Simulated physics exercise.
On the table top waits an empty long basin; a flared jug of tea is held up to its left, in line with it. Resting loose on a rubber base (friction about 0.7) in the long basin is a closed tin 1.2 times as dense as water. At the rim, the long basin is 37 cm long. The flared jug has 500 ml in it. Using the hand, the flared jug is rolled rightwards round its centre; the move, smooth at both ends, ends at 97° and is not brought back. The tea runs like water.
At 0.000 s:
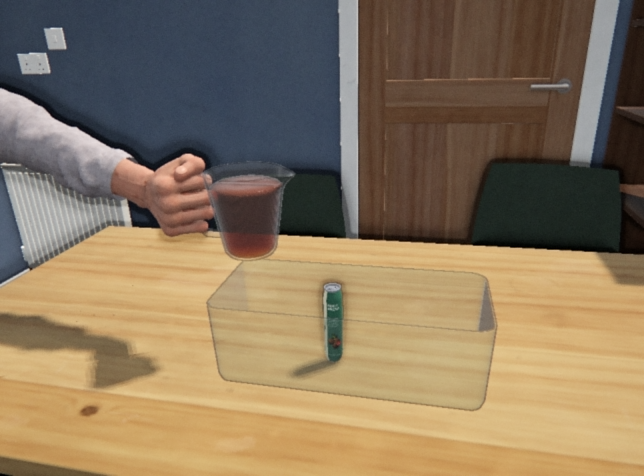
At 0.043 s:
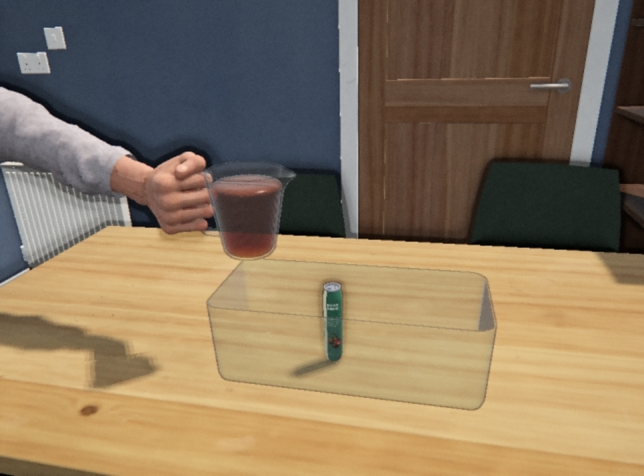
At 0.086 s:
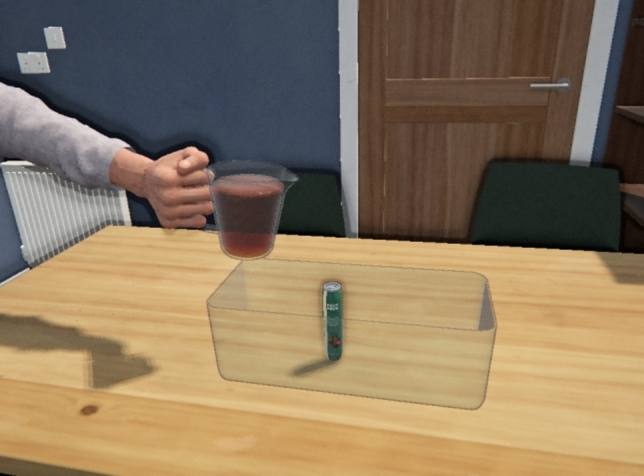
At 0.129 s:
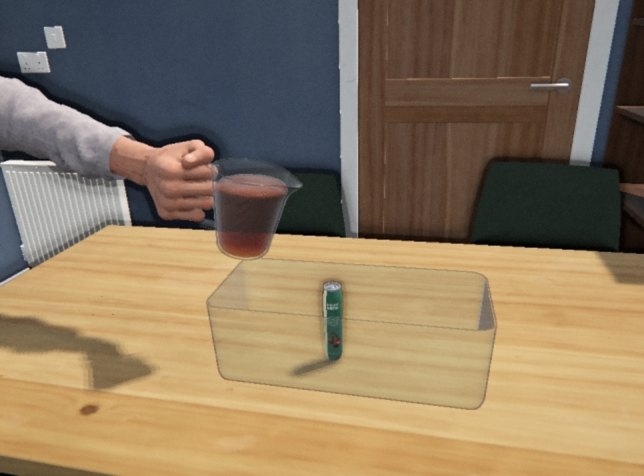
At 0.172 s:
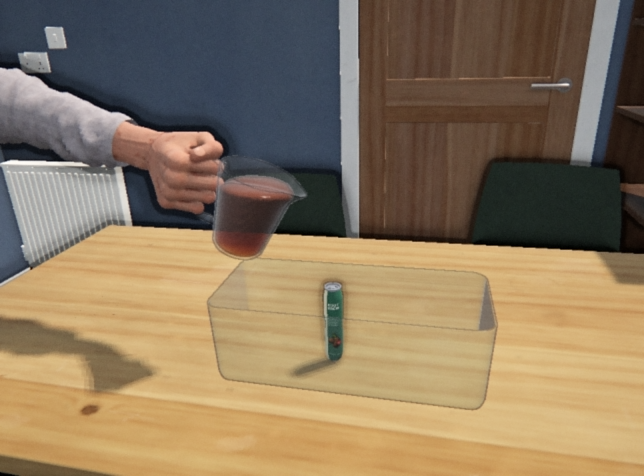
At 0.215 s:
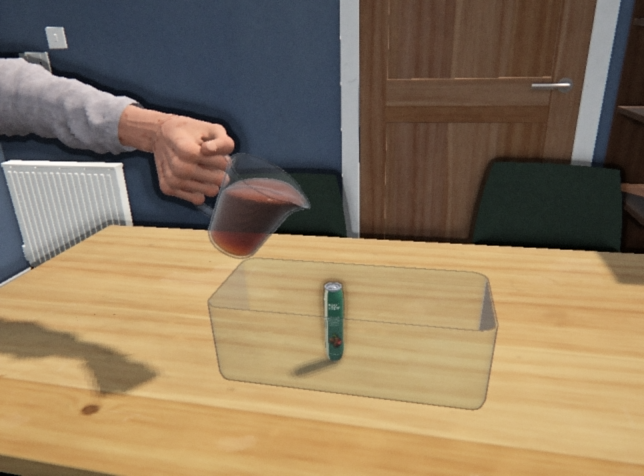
In this clip, a hand holds a clear jug of reddish-brown liquid above the left side of a transparent basin with a small green tin standing inside, then smoothly tilts the jug rightwards while the tin stays still.
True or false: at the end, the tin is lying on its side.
True.
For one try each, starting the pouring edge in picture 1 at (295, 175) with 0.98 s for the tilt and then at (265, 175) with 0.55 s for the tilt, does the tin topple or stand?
The tin overturns the first time and overturns the second time.
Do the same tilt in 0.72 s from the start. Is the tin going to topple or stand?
Then the tin tumbles.
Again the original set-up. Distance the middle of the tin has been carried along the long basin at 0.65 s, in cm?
Measured centre to centre, about 1 cm.
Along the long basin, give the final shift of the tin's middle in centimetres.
About 7.5 cm.
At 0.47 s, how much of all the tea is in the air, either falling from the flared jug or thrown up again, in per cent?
It comes to about 22 percent.
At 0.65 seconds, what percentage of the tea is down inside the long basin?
Around 74 parts in a hundred.
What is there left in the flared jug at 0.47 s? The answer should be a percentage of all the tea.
Remaining: Near 52 % of the total.
After 0.47 s the tilt is 92° and 52 per cent is still to pour; the tin stands where it began.
After 0.65 s the tilt is 97° and 14 per cent is still to pour; the tin leans 11°.
After 0.84 s the tilt is 97° and 2 per cent is still to pour; the tin lies on its side.
After 1.05 s the tilt is 97° and 0 per cent is still to pour; the tin lies on its side.
In the end the tin lies on its side.
